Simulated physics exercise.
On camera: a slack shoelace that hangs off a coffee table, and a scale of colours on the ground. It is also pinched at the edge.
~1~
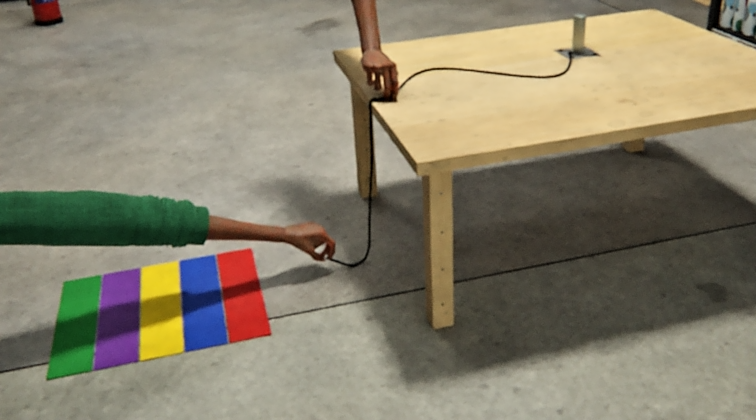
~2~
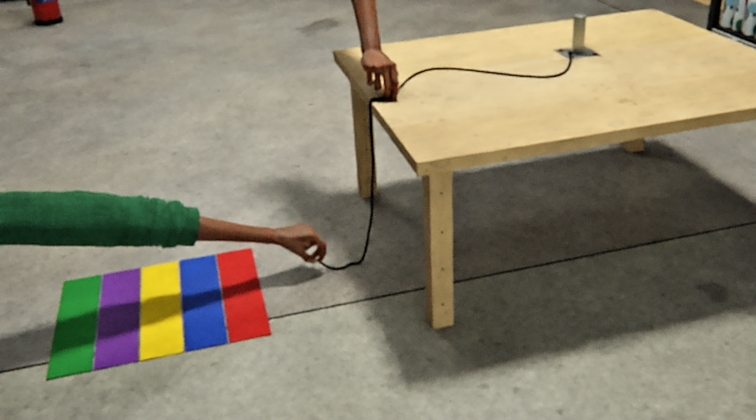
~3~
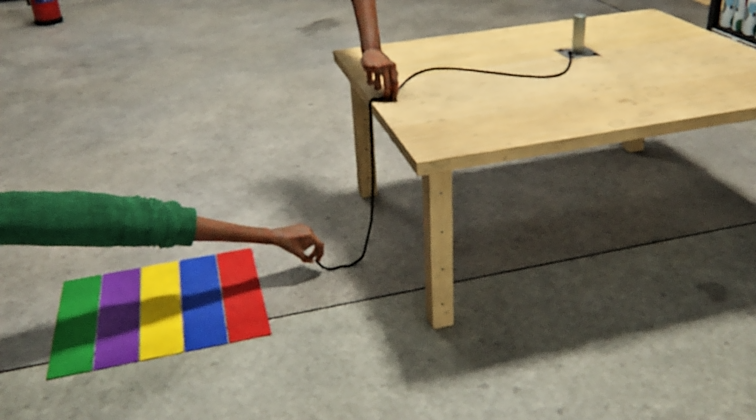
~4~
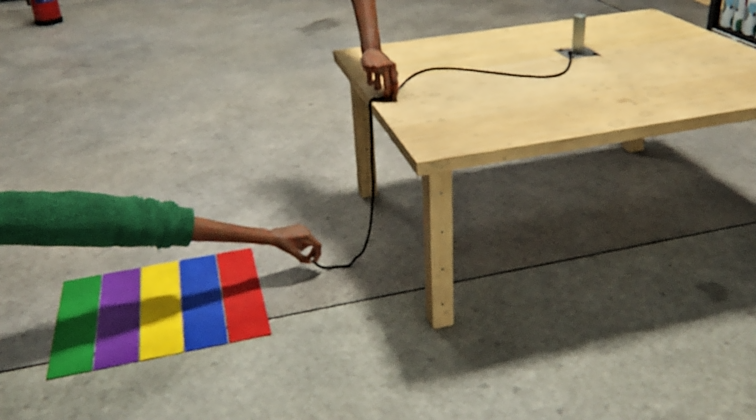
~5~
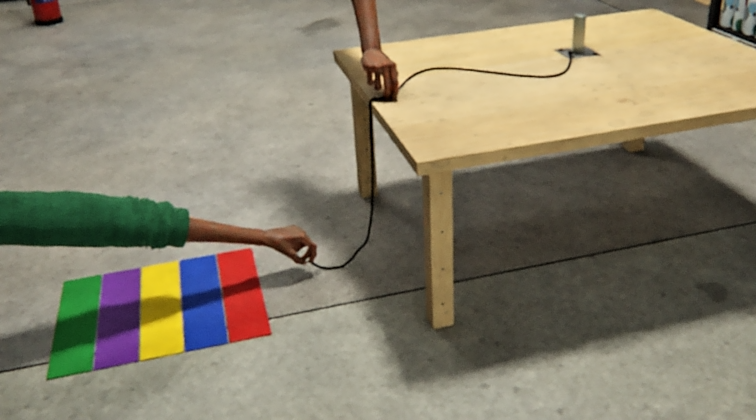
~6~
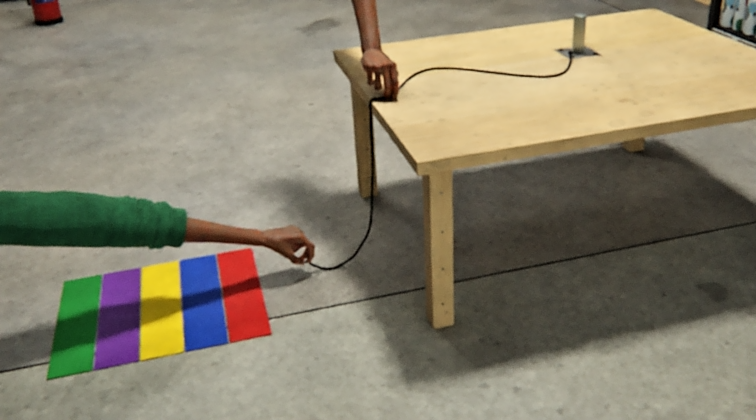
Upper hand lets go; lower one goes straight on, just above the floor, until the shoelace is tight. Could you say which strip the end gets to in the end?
It gets to the purple strip.
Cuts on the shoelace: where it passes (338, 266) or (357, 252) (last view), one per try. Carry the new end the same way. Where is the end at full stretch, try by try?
Going through both, you get (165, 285) and then (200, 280).
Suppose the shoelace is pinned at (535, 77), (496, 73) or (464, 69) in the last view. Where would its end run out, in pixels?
Going try by try, I'd put it close to (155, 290), then (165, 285), and finally (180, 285).
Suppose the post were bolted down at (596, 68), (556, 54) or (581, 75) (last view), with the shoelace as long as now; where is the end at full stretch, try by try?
You'd find it around (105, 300), then (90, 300), and finally (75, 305).
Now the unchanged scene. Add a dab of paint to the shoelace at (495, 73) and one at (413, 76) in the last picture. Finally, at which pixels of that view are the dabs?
Near (454, 77) and (367, 97).
Soon after, end near (189, 283); over blue.
Then, end near (143, 292); over yellow.
At full stretch, end near (115, 297); over purple. Over purple.
